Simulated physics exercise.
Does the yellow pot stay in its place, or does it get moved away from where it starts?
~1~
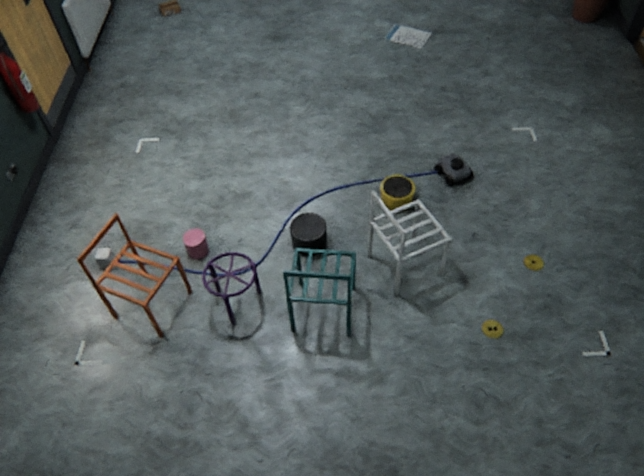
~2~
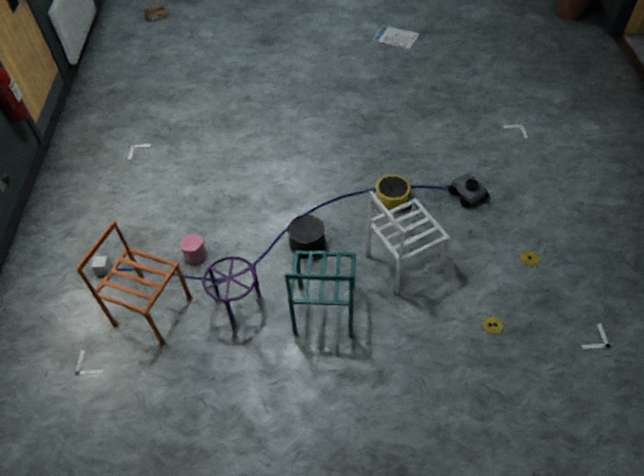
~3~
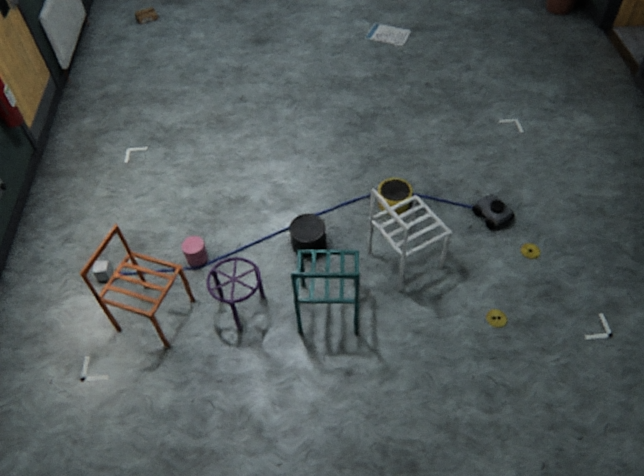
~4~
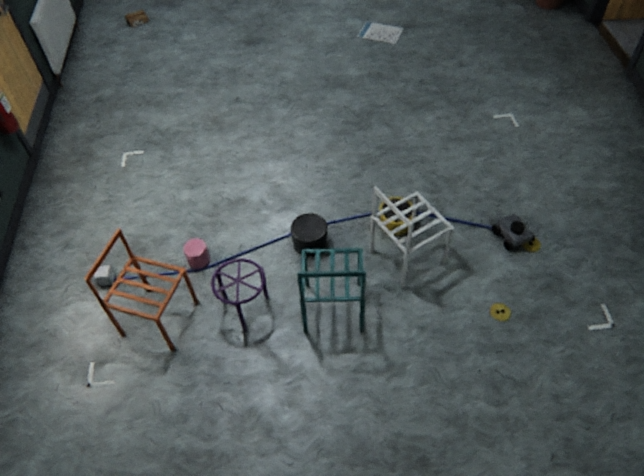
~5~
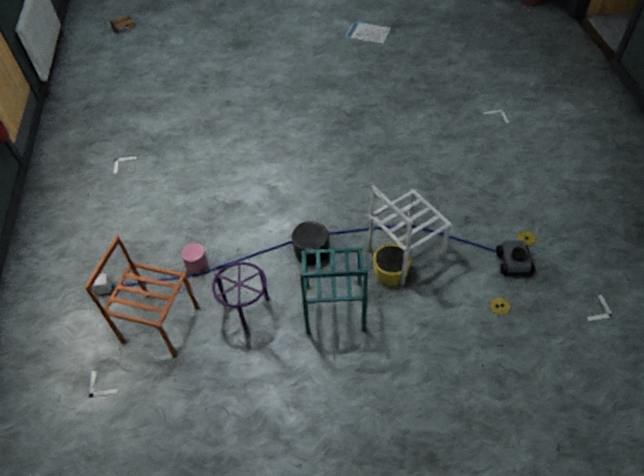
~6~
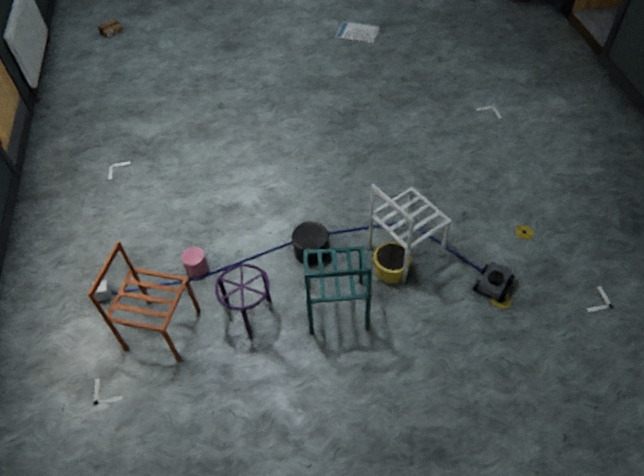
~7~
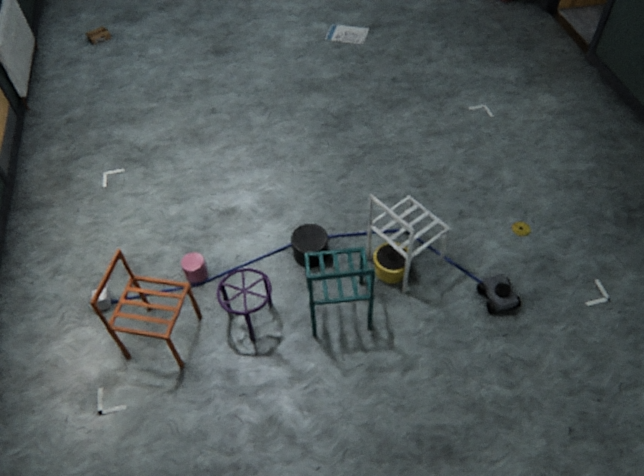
The yellow pot gets moved. It slides toward the viewer beneath the white chair and ends beside that chair's legs.
